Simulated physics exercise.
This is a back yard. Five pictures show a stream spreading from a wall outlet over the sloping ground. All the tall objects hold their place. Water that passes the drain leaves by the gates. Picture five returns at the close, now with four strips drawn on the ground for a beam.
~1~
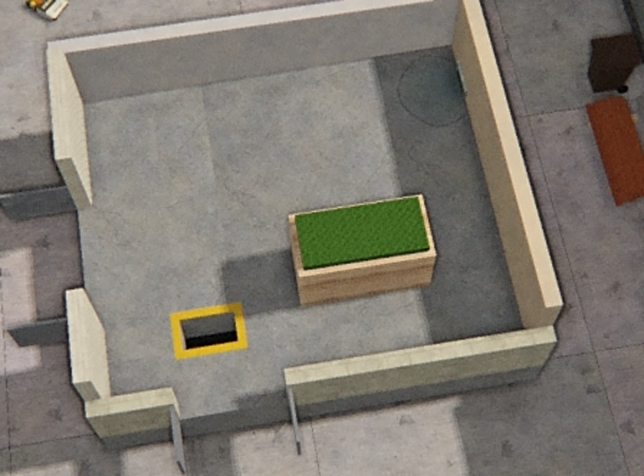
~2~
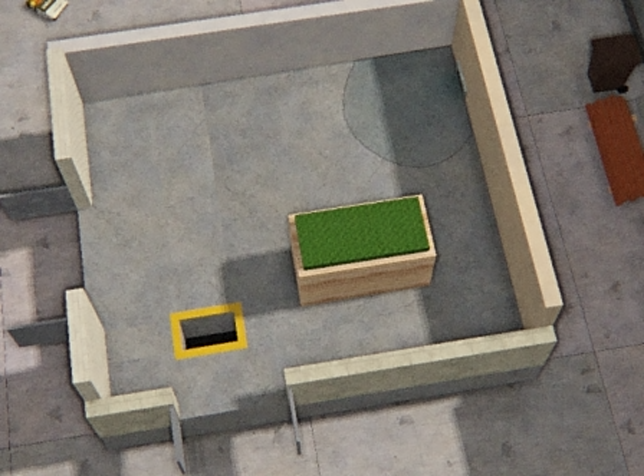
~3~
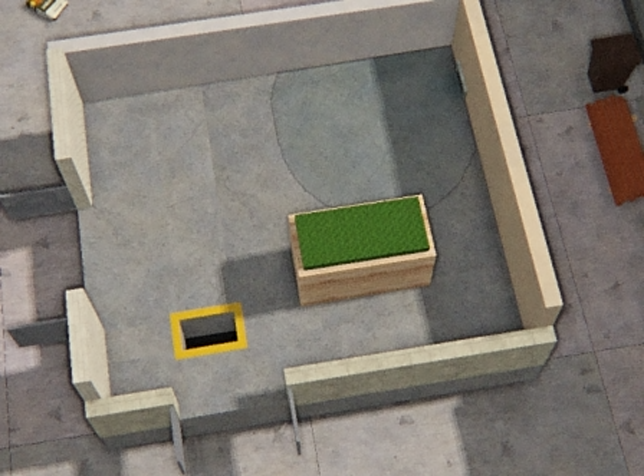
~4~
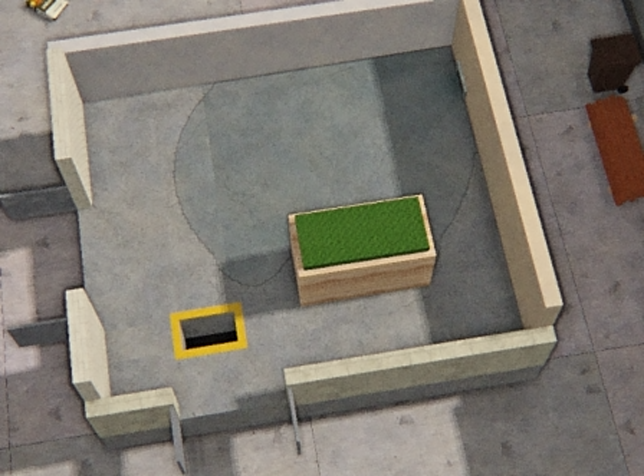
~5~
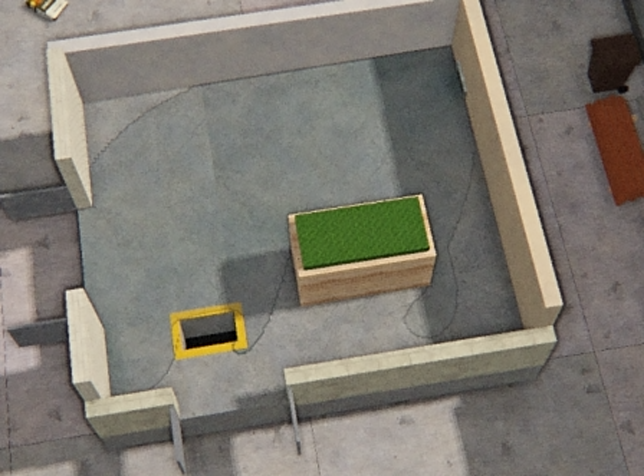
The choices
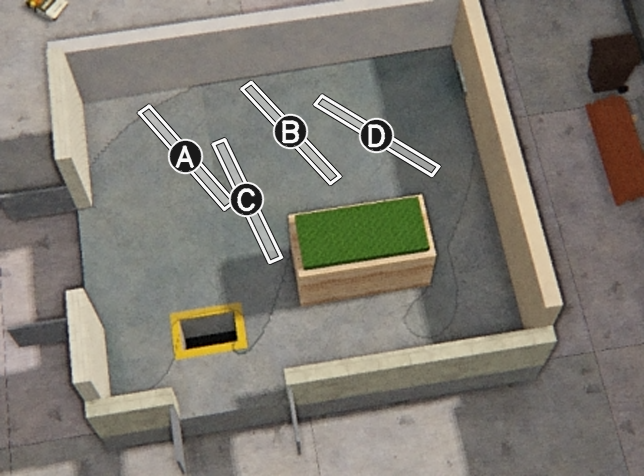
At the start, a small patch of water lies in the upper right corner of a walled yard with a green-topped box. The water spreads left and downward across the floor, passing around the box, and by the end it covers most of the yard and enters the yellow-edged drain pit.
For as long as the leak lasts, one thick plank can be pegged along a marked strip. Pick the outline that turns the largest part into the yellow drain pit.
A.
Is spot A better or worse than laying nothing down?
Spot A is better.
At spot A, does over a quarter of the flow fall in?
Yes, it does.
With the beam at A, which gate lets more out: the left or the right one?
More leaves on the left.
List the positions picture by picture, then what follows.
Outfall at (462, 80); yellow drain pit at (208, 331); open gate at (232, 395); open gate at (98, 267); 3 % of the ground under water, visible out to (422, 118); yellow drain pit still dry, in the first frame.
In the second frame, 11 % of the ground under water, visible out to (350, 110); yellow drain pit still dry.
In the third frame, 25 % of the ground under water, visible out to (301, 170); yellow drain pit still dry.
In the fourth frame, 45 % of the ground under water, visible out to (185, 203); yellow drain pit still dry.
In the fifth frame, 67 % of the ground under water, visible out to (109, 371); yellow drain pit taking water.
In white, A from (144, 109) to (229, 205); B from (246, 85) to (335, 179); C from (218, 141) to (275, 259); D from (318, 100) to (435, 171).
With A, about 45 % of the stream goes into the yellow drain pit, about 55 % out by the gates.
With B, about 22 % of the stream goes into the yellow drain pit, about 78 % out by the gates.
With C, about 22 % of the stream goes into the yellow drain pit, about 78 % out by the gates.
With D, about 21 % of the stream goes into the yellow drain pit, about 79 % out by the gates.
